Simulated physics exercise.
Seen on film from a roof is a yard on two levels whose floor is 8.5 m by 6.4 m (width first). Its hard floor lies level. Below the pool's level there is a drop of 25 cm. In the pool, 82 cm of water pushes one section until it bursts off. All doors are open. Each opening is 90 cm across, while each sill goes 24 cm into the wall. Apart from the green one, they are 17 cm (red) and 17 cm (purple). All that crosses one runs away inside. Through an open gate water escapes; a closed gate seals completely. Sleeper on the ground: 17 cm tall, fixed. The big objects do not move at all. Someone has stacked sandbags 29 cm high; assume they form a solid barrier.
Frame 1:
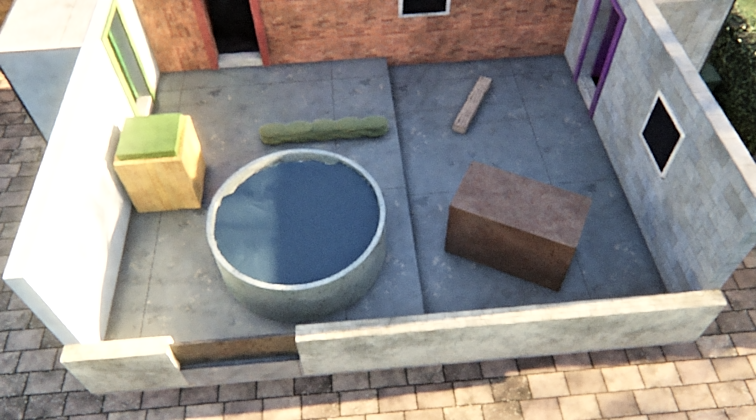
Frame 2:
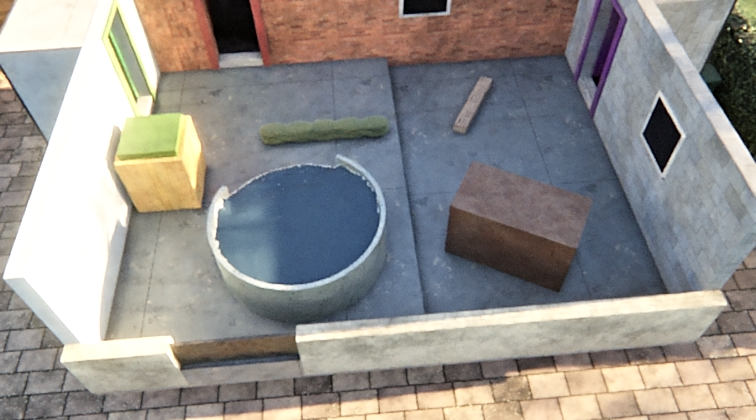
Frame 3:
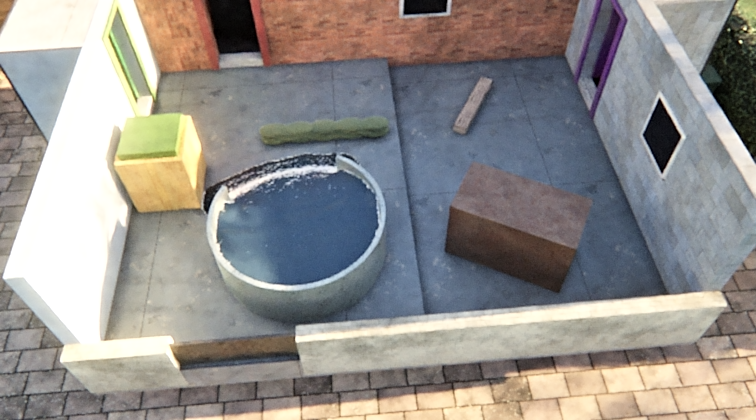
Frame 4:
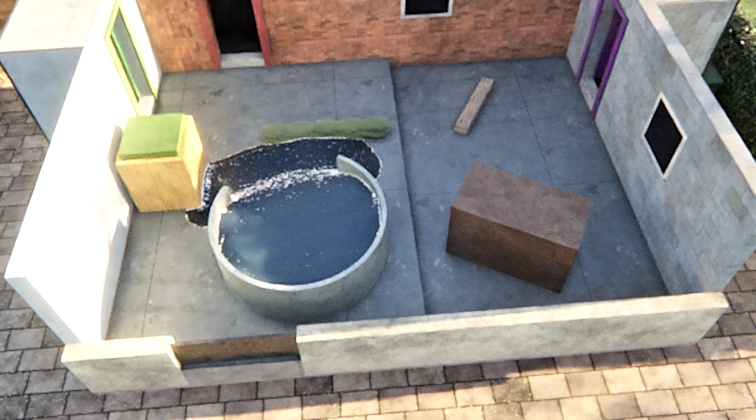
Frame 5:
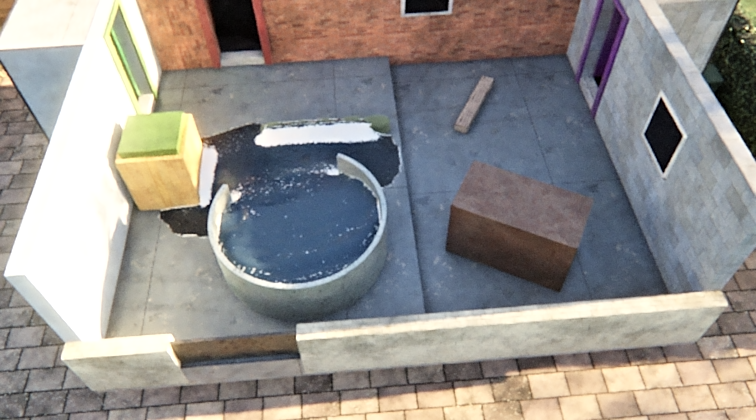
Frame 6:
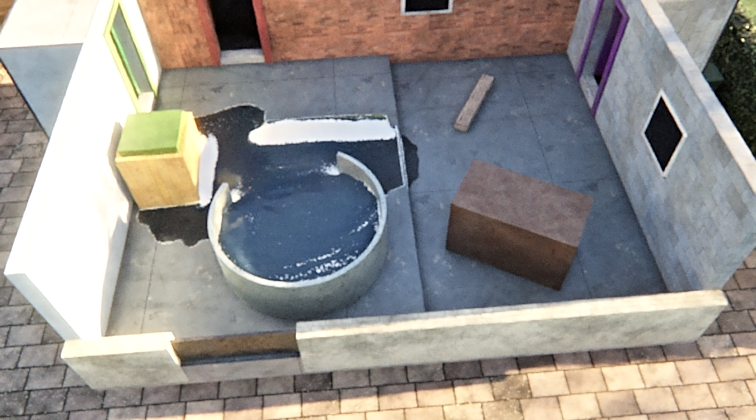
In a walled yard with a round pool, a yellowish box with a green top and a large brown block, the water starts still. A gap opens in the pool's far side, and dark water pours out, spreading around the long green barrier and the box and over the floor to both sides.
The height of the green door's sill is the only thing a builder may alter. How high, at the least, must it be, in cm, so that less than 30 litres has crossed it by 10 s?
It needs to be about 25 cm high.
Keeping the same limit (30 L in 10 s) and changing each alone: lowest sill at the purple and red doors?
Close to 9.5 cm (purple) and close to 27 cm (red).
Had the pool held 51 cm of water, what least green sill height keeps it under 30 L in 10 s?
About 14.5 centimetres.
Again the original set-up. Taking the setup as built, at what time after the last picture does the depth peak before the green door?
At about 2.0 s.
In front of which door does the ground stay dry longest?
That's the purple one.
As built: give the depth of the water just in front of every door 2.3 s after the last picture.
Before red it's 31 cm, before purple 3 cm, before green 32 cm.
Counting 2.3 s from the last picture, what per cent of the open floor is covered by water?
Around 65 per cent of the free floor.
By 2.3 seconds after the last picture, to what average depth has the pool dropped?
Roughly 23 cm on average.
Then, 0.7 s after the last picture water covers 30 % of the floor, deepest (54 cm) near (294, 144); 5 cm at the green door, 0 litres in over its 19 cm sill.
Then, 2.3 s after the last picture water covers 65 % of the floor, deepest (34 cm) near (162, 71); 32 cm at the green door, 51 litres in over its 19 cm sill.
Then, 9.3 s after the last picture water covers 95 % of the floor, deepest (20 cm) near (414, 240); 8 cm at the green door, 88 litres in over its 19 cm sill.
At the green door as built, the water peaked near 32 cm, 2.1 s after the last picture.
Run again over the same 10 s with other heights there, 53 litres in over 22 cm, 6 litres over 30 cm. The limit of 30 litres is kept from about 25 cm up.
